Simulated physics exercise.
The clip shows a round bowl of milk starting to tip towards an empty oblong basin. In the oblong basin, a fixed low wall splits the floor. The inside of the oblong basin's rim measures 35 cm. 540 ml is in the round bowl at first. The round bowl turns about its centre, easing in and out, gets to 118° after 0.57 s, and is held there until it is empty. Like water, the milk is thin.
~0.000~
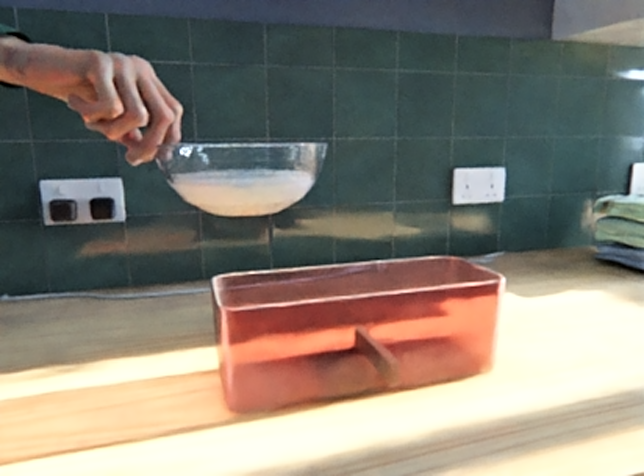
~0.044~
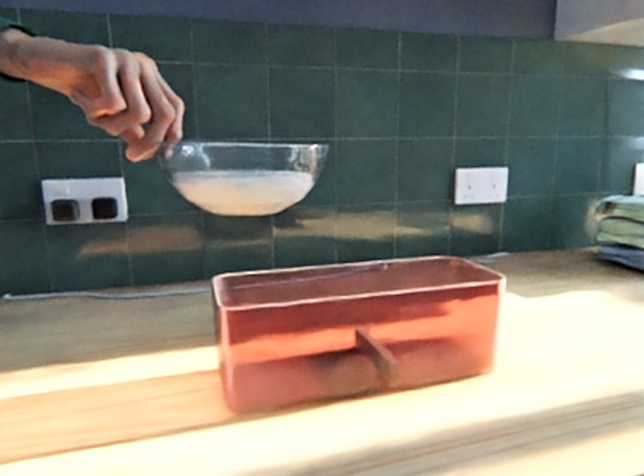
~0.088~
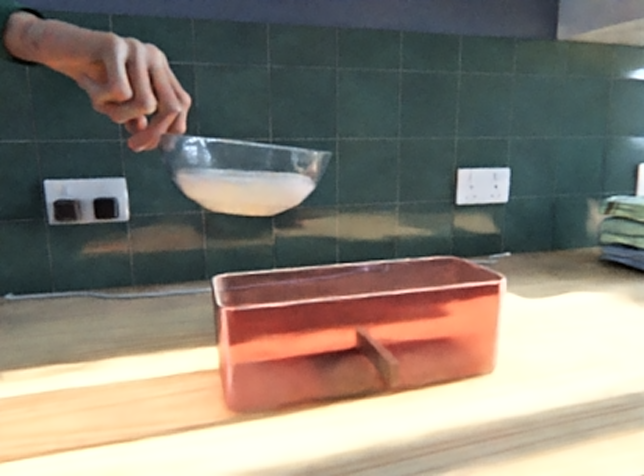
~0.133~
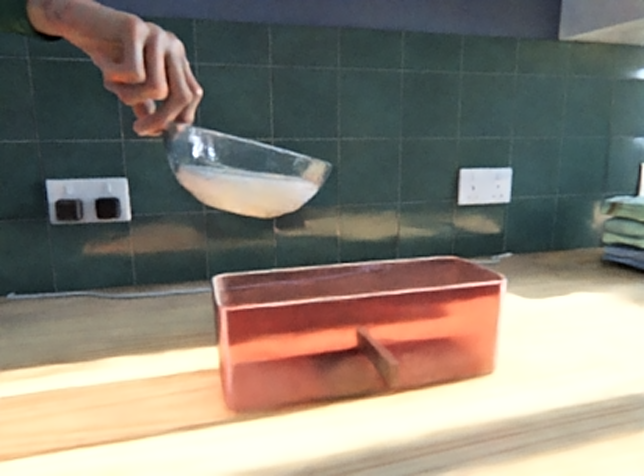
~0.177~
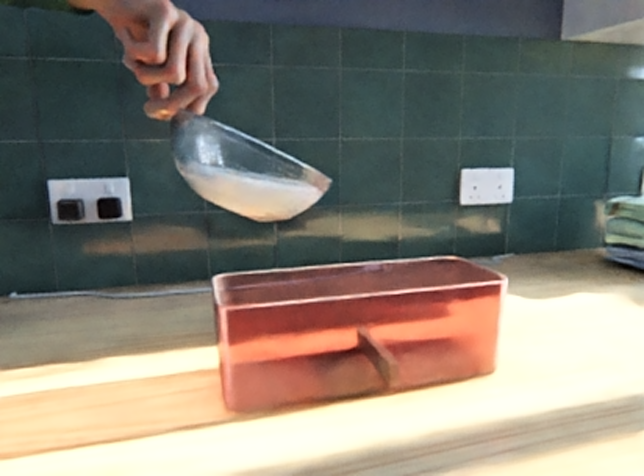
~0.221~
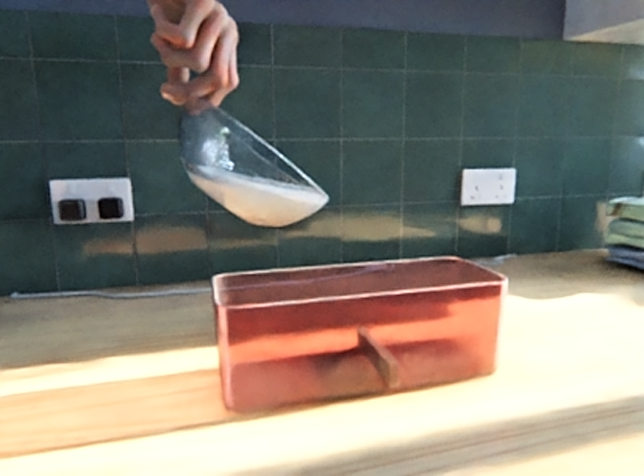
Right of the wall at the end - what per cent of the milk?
Near 32 per cent.
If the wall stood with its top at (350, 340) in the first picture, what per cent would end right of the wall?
In that case, some 45 percent.
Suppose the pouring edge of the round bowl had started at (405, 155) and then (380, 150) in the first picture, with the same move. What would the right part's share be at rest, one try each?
It comes to 60 per cent, and then 55 per cent.
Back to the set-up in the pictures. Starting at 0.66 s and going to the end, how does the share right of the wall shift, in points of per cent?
The share ends bigger than before, by about 8 %.
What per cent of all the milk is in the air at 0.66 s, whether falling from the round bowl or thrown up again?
Something like 12 per cent is in the air then.
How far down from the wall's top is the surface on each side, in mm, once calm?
Left side: Around 16 mm. Right side: Around 20 mm.
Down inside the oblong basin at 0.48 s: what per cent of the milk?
Close to 90 in a hundred.
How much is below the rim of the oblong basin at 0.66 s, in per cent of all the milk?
About 86 per cent.
By 0.48 s the tilt is 110° and 0 per cent is still to pour, 90 is left of the wall and 1 right of it.
By 0.66 s the tilt is 118° and 0 per cent is still to pour, 63 is left of the wall and 24 right of it.
By 0.86 s the tilt is 118° and 0 per cent is still to pour, 58 is left of the wall and 31 right of it.
By 1.07 s the tilt is 118° and 0 per cent is still to pour, 59 is left of the wall and 32 right of it.
At rest 59 per cent lies left of the wall, 32 right of it and 9 outside.
